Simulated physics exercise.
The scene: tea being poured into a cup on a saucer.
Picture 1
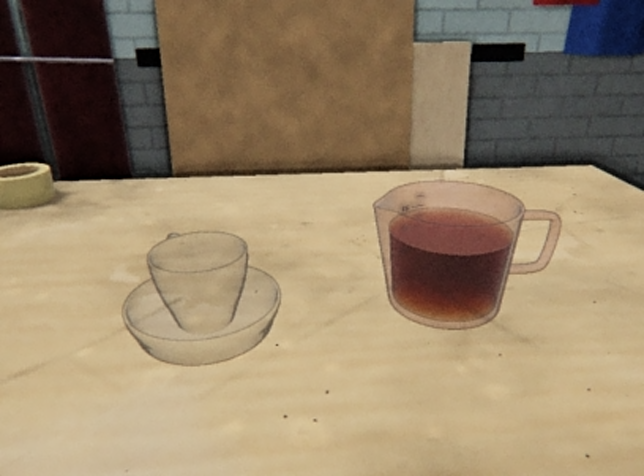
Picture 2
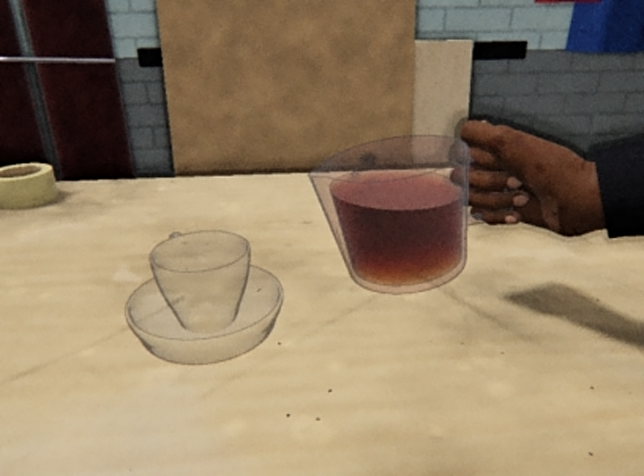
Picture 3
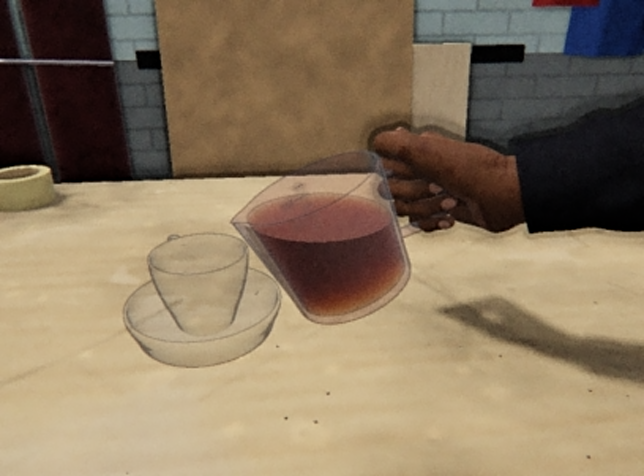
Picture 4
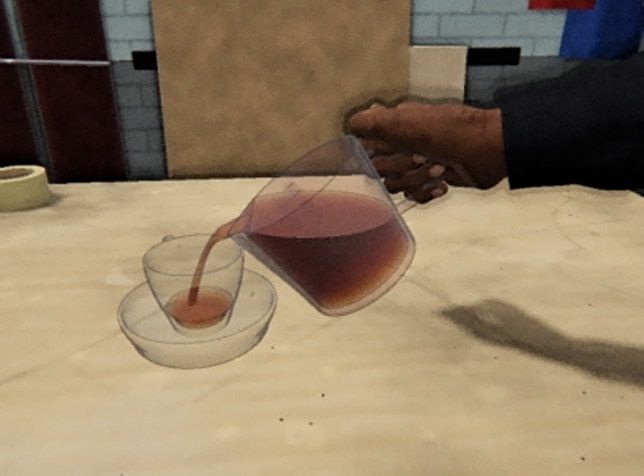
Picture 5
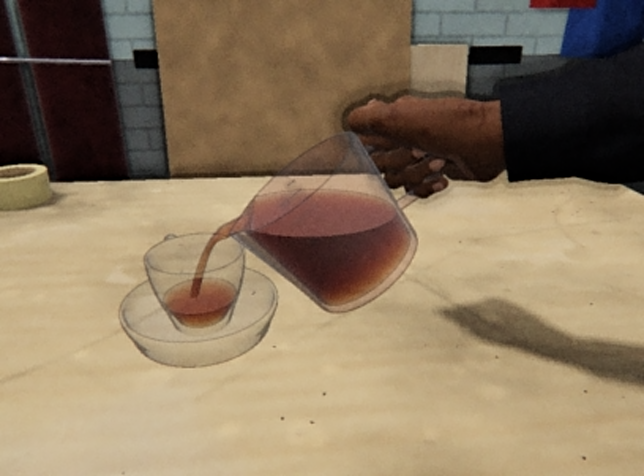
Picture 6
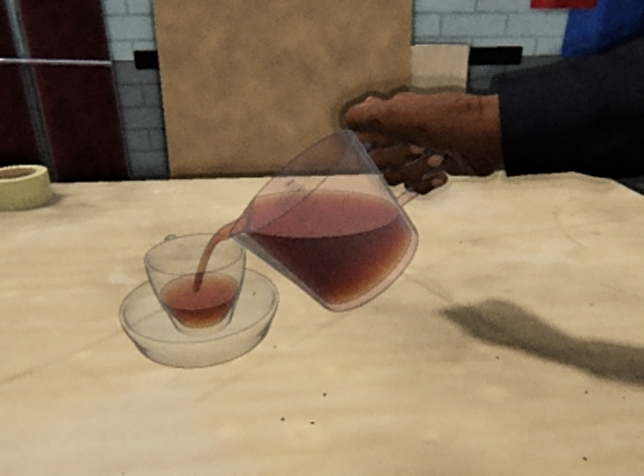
A hand lifts the jug of tea, moves it left, and pours into the glass cup.
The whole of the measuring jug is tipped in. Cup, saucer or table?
In the end it floods on to the top.
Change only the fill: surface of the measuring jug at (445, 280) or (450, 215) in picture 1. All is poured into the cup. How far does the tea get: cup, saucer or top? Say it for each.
One after the other: No farther than the cup, past the saucer.
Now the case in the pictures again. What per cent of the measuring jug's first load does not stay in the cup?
I make it 60 per cent.
Soon after, the cup is full to the brim; the saucer is wet, with room to spare.
Later, the cup is full to the brim; the saucer is full and running over.
In the end, the cup is full to the brim; the saucer is full and running over.
